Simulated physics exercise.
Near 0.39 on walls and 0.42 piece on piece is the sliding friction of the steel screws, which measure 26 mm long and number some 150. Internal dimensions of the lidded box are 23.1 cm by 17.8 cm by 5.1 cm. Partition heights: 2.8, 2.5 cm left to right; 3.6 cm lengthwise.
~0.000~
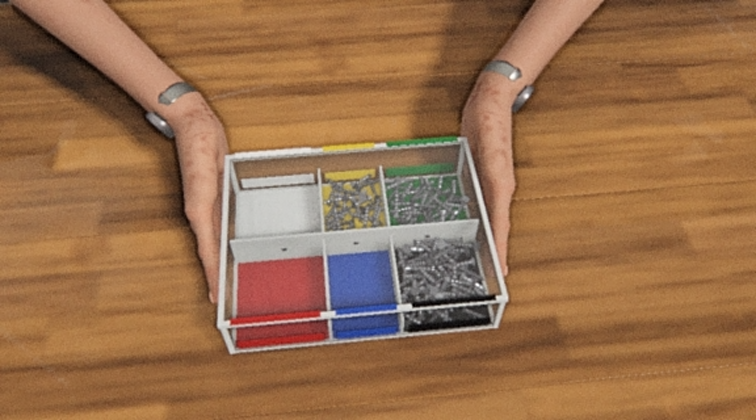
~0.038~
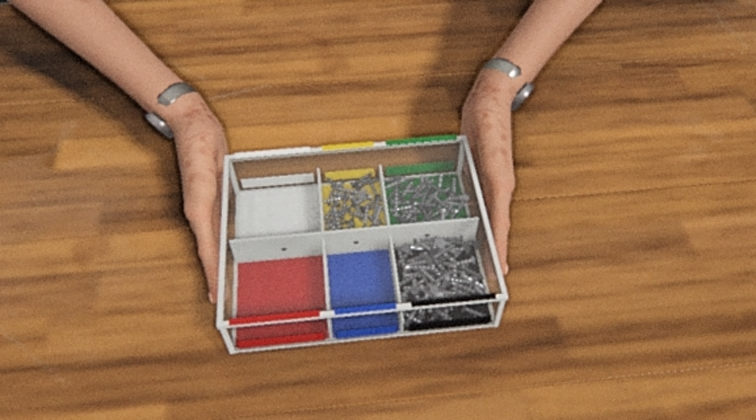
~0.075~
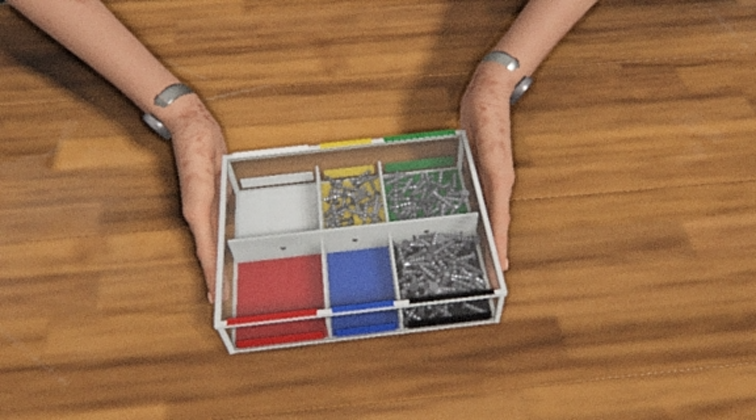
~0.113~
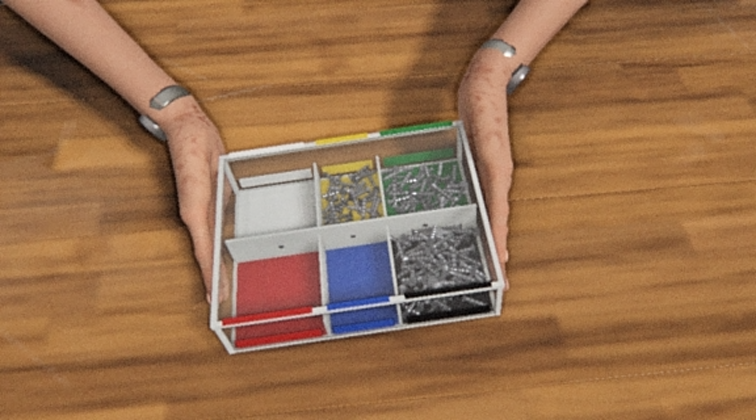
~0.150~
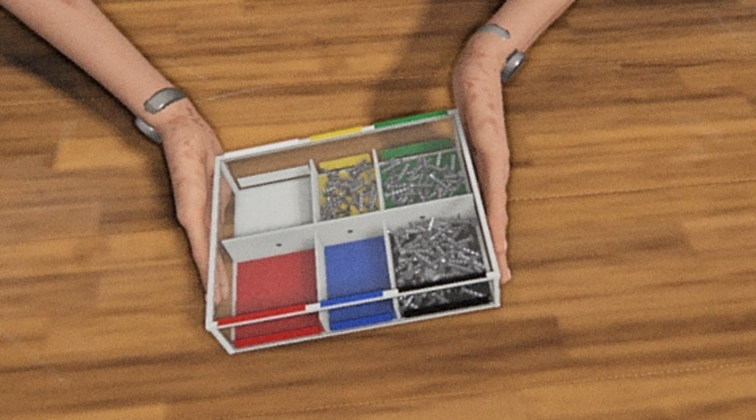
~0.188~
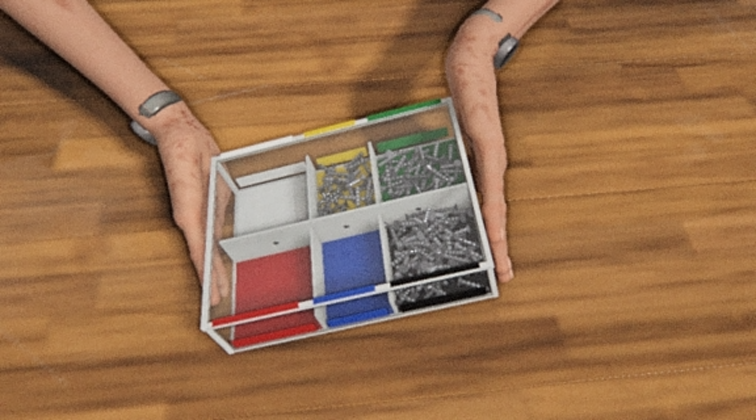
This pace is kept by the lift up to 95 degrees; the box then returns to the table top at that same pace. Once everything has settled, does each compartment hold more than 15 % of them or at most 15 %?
Red: More than 15 %; blue: At most 15 %; green: At most 15 %; yellow: At most 15 %; white: More than 15 %; black: At most 15 %.
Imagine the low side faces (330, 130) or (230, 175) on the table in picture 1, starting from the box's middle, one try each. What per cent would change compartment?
The share comes to roughly 10 in a hundred, then roughly 50 in a hundred.
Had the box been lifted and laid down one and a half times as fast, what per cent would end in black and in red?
Then: Black 0, red 45.
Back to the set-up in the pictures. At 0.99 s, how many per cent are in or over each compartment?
Red 5 %, blue 10 %, green 20 %, yellow 30 %, white 5 %, black 30 %.
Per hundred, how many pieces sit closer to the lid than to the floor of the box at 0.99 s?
Share: Approx. 60 %.
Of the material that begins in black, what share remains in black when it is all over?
Fraction kept: Approx. 0 %.
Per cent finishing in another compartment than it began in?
It works out to about 90 per cent.
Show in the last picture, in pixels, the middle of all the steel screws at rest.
After settling, the middle sits near (259, 247).
After 0.99 s, tilt 95 degrees; red 5 %, blue 10 %, green 20 %, yellow 30 %, white 5 %, black 30 %.
After 1.53 s, tilt 42 degrees; red 40 %, blue 5 %, yellow 10 %, white 45 %.
After 2.12 s, tilt 0 degrees; red 40 %, blue 5 %, yellow 10 %, white 45 %.
By 2.6 s all is still; red 40 %, blue 5 %, green 0 %, yellow 10 %, white 45 %, black 0 %.
